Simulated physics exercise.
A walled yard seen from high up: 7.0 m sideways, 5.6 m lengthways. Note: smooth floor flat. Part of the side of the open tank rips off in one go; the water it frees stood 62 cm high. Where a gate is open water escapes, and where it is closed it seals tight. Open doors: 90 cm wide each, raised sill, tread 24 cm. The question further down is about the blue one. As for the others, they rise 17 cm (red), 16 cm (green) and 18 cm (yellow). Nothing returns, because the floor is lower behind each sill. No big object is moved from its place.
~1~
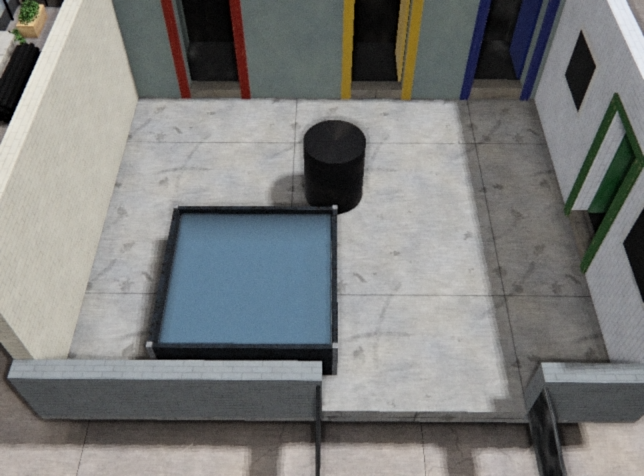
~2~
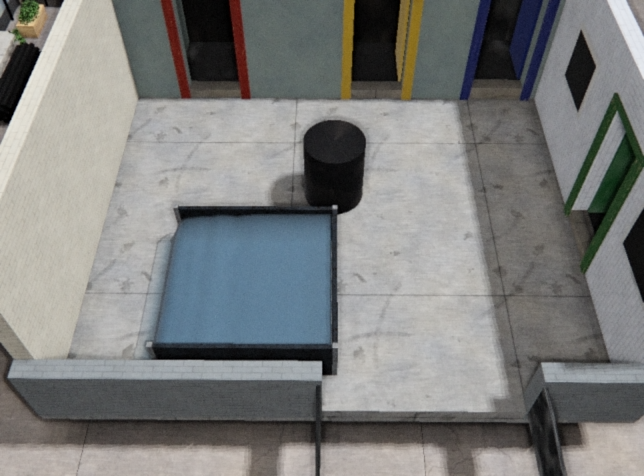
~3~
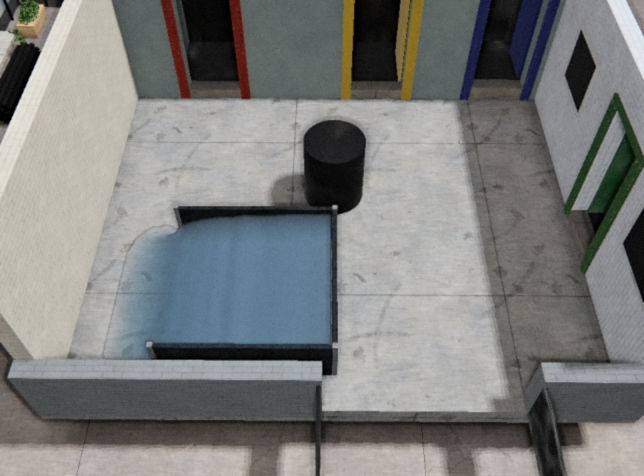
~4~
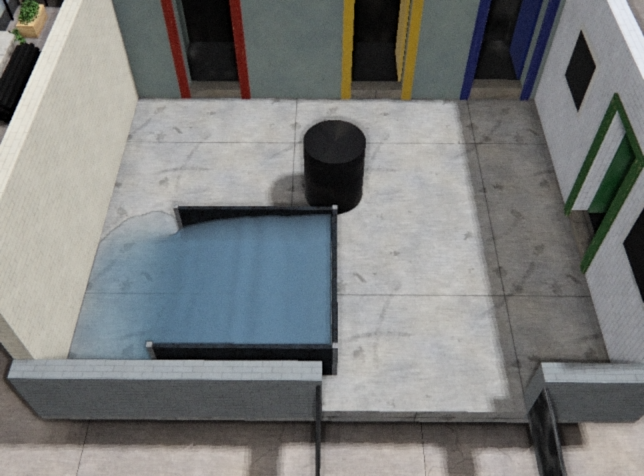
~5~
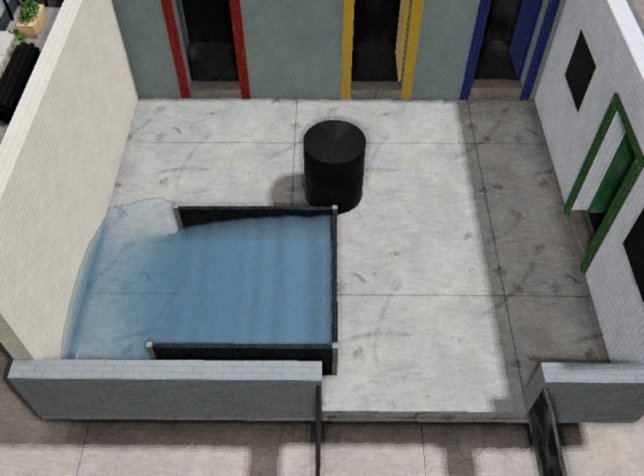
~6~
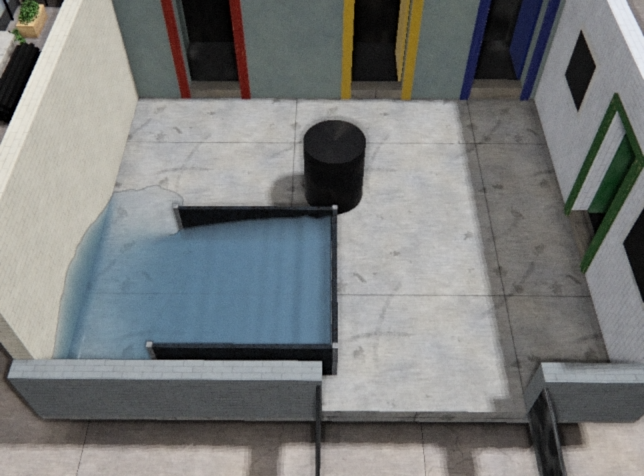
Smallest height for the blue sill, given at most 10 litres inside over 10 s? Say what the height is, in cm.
About 9 cm.
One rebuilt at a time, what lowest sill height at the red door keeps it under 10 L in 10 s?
Roughly 21 cm at the red door.
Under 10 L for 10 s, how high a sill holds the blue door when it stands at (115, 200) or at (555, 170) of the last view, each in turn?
In turn: About 18 cm, about 9.0 cm.
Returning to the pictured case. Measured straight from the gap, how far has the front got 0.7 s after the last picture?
About 3.6 metres out.
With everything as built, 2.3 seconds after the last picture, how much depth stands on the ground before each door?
Depths in cm: Red 24, blue 0, green 0, yellow 0.
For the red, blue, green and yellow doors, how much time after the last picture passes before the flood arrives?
Red 1.4 seconds, blue 3.6 seconds, green 4.0 seconds, yellow 2.6 seconds.
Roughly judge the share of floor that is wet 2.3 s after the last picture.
Wet share: Around 40 %.
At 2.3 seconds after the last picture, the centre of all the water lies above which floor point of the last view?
(189, 258), roughly.
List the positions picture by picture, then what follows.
The open tank at (250, 275) is whole and still, 62 cm deep; the blue door at (506, 51) is dry, in the first frame.
The front is at a hidden place, 0.3 m from the gap at (173, 291); 0.5 m2 of floor is wet, 62 cm left at the back, in the second frame.
Water pours out at (173, 293) and has run 0.7 m, to (110, 360); about 11 cm deep outside, 62 cm at the back, in the third frame.
The gap is at (174, 294), the front 1.3 m out at (72, 343); the back of the open tank holds 62 cm, in the fourth frame.
The front is at (108, 214), 1.4 m from the gap at (174, 294); 3.5 m2 of floor is wet, 60 cm left at the back, in the fifth frame.
Water pours out at (174, 294) and has run 1.5 m, to (112, 199); about 14 cm deep outside, 53 cm at the back; the blue door at (506, 51), 6.6 m from the gap, is still 6.0 m from the nearest water, in the sixth frame.
Then, 0.7 s after the last picture water covers 15 % of the floor, deepest (54 cm) near (60, 390); it has not reached the blue door.
Then, 2.3 s after the last picture water covers 40 % of the floor, deepest (34 cm) near (140, 97); it has not reached the blue door.
Then, 9.3 s after the last picture water covers 95 % of the floor, deepest (12 cm) near (136, 111); 9 cm at the blue door, 0 litres in over its 23 cm sill.
At the blue door as built, the water peaked near 11 cm, 8.1 s after the last picture.
Run again over the same 10 s with other heights there, 23 litres in over 7 cm, 2 litres over 11.5 cm. The limit of 10 litres is kept from about 9 cm up.
